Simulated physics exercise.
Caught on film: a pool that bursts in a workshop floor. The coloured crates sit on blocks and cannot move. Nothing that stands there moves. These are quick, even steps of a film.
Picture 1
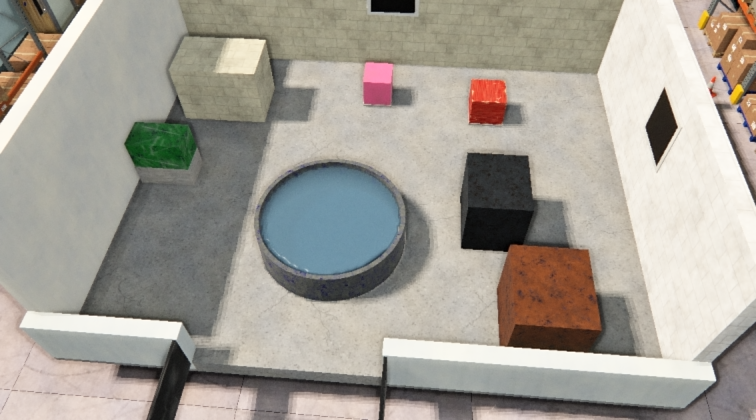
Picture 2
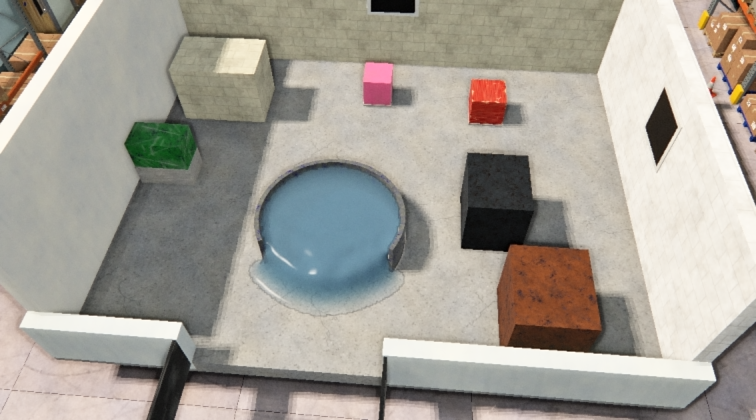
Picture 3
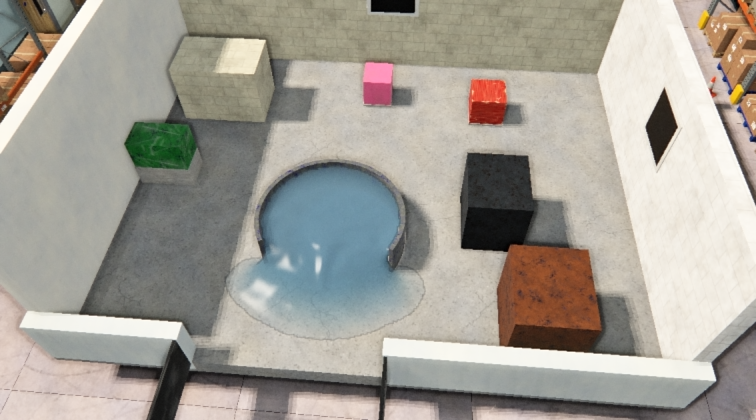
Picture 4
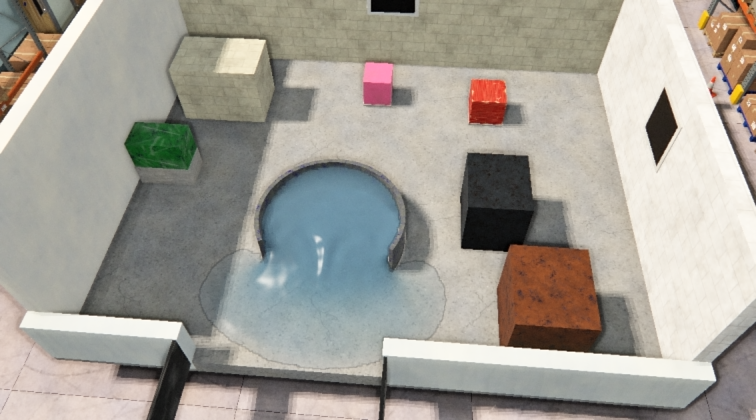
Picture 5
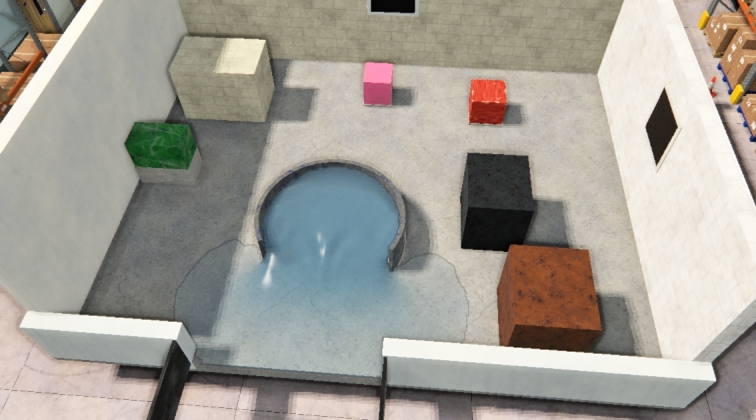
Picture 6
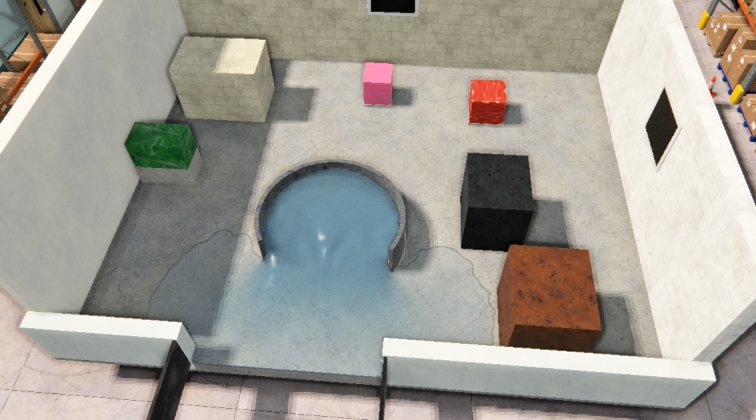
In the video, a round gray tank of still water stands among colored blocks in a walled room, then its front opens and water pours out, spreading across the floor toward the viewer and out to both sides.
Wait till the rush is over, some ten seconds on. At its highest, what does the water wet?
The red crate keeps dry; the green crate keeps dry; the pink crate keeps dry.
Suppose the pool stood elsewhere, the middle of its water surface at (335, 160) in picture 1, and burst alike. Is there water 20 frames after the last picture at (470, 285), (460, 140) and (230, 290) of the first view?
In turn: Flooded, clear, flooded.
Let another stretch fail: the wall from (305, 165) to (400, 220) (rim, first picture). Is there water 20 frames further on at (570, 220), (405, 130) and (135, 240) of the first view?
As listed: Clear, under water, no water.
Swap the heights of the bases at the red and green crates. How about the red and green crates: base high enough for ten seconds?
My reading: Red stays dry; green is soaked.
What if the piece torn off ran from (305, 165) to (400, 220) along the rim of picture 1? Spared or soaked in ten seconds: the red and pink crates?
Then: The red crate is topped, the pink crate takes water.
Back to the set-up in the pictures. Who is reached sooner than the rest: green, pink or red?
The green-painted one.
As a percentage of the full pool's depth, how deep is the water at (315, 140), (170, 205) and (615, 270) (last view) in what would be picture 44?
Roughly 0, 8 and 6 per cent, in turn.
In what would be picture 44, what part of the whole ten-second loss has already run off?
Close to 90 %.
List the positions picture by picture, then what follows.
The round tank at (330, 218) is whole and still, in the first picture.
Water pours out at (322, 290) and has run to (258, 264), in the second picture.
The front is at (236, 272), out from the gap at (322, 292), in the third picture.
Water pours out at (323, 293) and has run to (207, 294), in the fourth picture.
Water pours out at (323, 293) and has run to (184, 292), in the fifth picture.
Water pours out at (323, 294) and has run to a hidden place, in the sixth picture.
A moment on, water covers 15 % of the floor; the red crate not reached, the green crate not reached, the pink crate not reached.
Next, water covers 20 % of the floor; the red crate not reached, the green crate not reached, the pink crate not reached.
Then, water covers 30 % of the floor; the red crate not reached, the green crate water round its plinth, the pink crate not reached.
Later, water covers 40 % of the floor; the red crate not reached, the green crate water round its plinth, the pink crate water round its plinth.
In the end, water covers 50 % of the floor; the red crate stayed above the water, the green crate stayed above the water, the pink crate stayed above the water.
